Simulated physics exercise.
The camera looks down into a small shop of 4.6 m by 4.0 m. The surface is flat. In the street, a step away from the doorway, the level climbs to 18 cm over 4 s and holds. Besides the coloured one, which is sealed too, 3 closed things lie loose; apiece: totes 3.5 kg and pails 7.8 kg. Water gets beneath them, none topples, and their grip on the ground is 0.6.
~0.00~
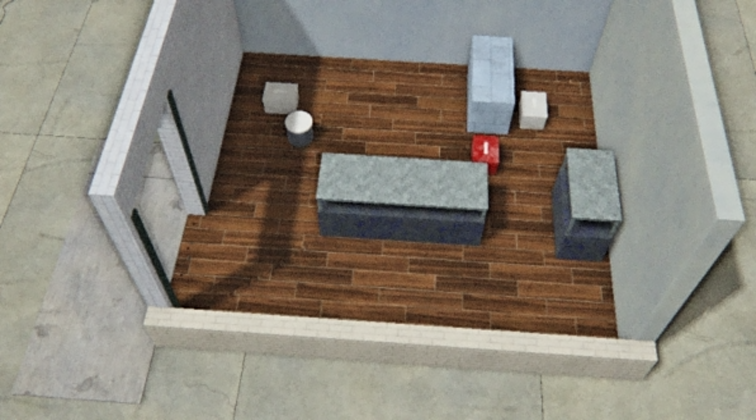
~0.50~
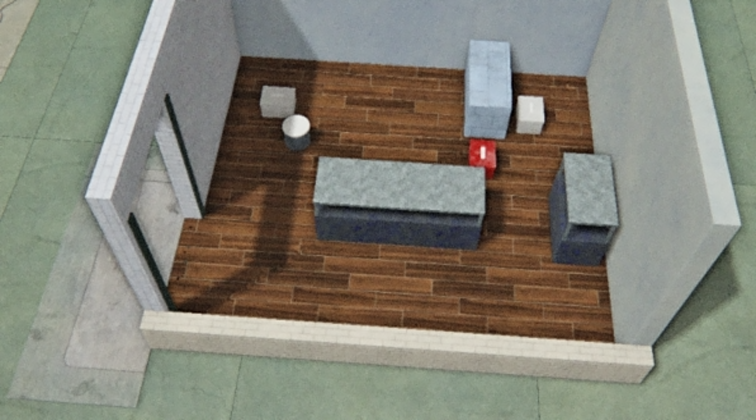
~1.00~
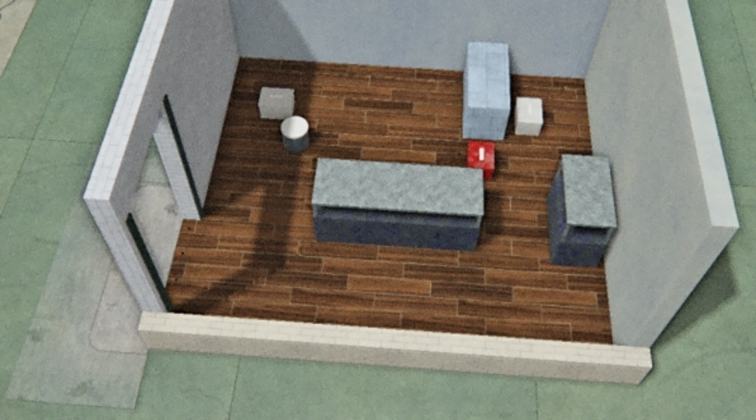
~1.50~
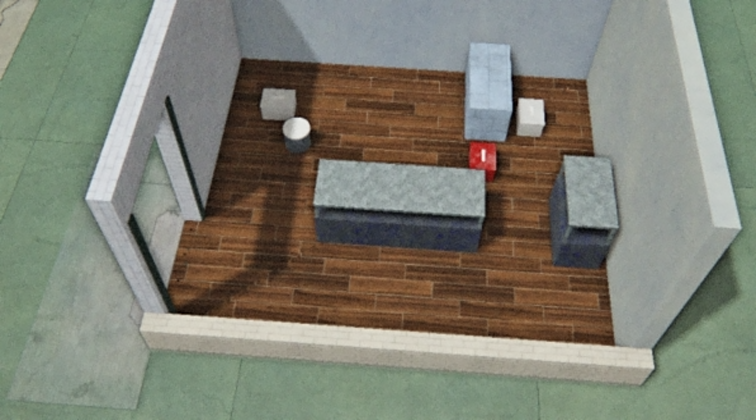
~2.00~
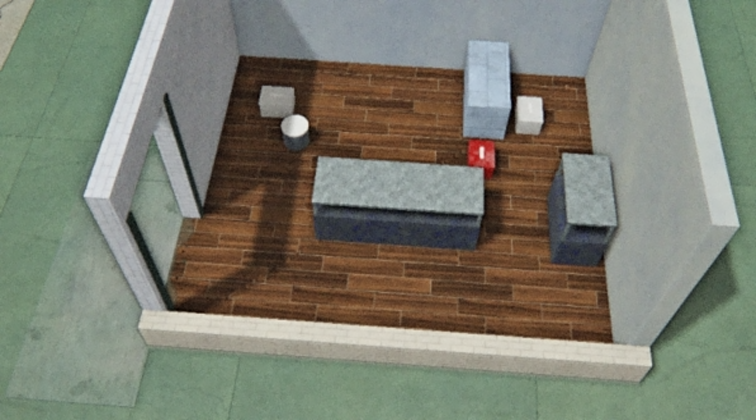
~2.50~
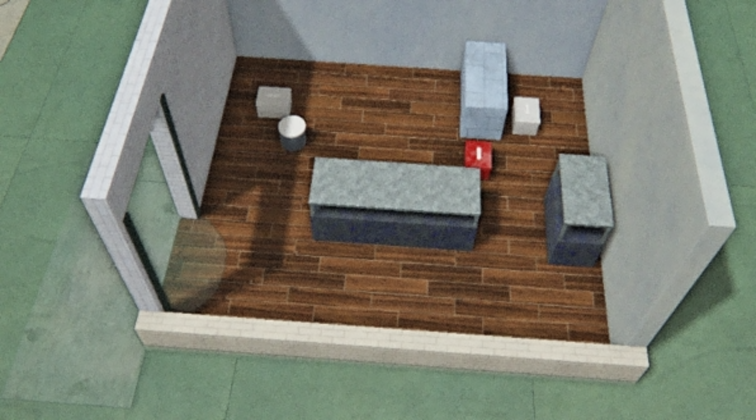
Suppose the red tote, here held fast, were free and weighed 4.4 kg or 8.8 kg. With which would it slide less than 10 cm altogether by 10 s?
Verdict: Only the larger load is enough.
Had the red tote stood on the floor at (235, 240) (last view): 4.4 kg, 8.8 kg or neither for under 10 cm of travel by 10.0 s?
Neither holds.
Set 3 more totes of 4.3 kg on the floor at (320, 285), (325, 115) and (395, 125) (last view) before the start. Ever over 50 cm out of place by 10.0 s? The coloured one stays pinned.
In that order: Over, less, less.
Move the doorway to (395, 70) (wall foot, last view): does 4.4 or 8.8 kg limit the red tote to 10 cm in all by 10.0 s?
Then neither weight holds it.
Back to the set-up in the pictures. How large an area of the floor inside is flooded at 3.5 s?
Roughly 2.0 m2.
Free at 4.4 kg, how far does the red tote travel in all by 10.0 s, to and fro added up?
About 30 cm.
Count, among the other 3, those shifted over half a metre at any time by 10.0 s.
That makes 0.
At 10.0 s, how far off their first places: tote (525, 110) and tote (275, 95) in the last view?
In turn: 30 cm, 0 cm.
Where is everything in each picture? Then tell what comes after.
In the first picture, the red tote at (486, 149) rests on the ground; 0.0 m2 under water; 0 of 4 have shifted.
In the second picture, the red tote at (483, 153) rests on the ground; 0.0 m2 under water; 0 of 4 have shifted.
In the third picture, the red tote at (481, 155) rests on the ground; 0.0 m2 under water; 0 of 4 have shifted.
In the fourth picture, the red tote at (483, 156), on the bottom; 0.0 m2 under water; 0 of 4 have shifted.
In the fifth picture, the red tote at (482, 154) rests on the ground; water covers 0.0 m2; 0 of 4 have shifted.
In the sixth picture, the red tote at (479, 154), on the bottom; 0.4 m2 under water; 0 of 4 have shifted.
After 3.5 s the red tote would be 0 cm from its start with 4.4 kg and 0 cm from its start with 8.8 kg; 0 cm of water round it then.
After 4.5 s the red tote would be 0 cm from its start with 4.4 kg and 0 cm from its start with 8.8 kg; 0 cm of water round it then.
After 7.0 s the red tote would be 0 cm from its start with 4.4 kg and 0 cm from its start with 8.8 kg; 0 cm of water round it then.
After 10.0 s the red tote would be 28 cm from its start with 4.4 kg and 0 cm from its start with 8.8 kg; 5 cm of water round it then.
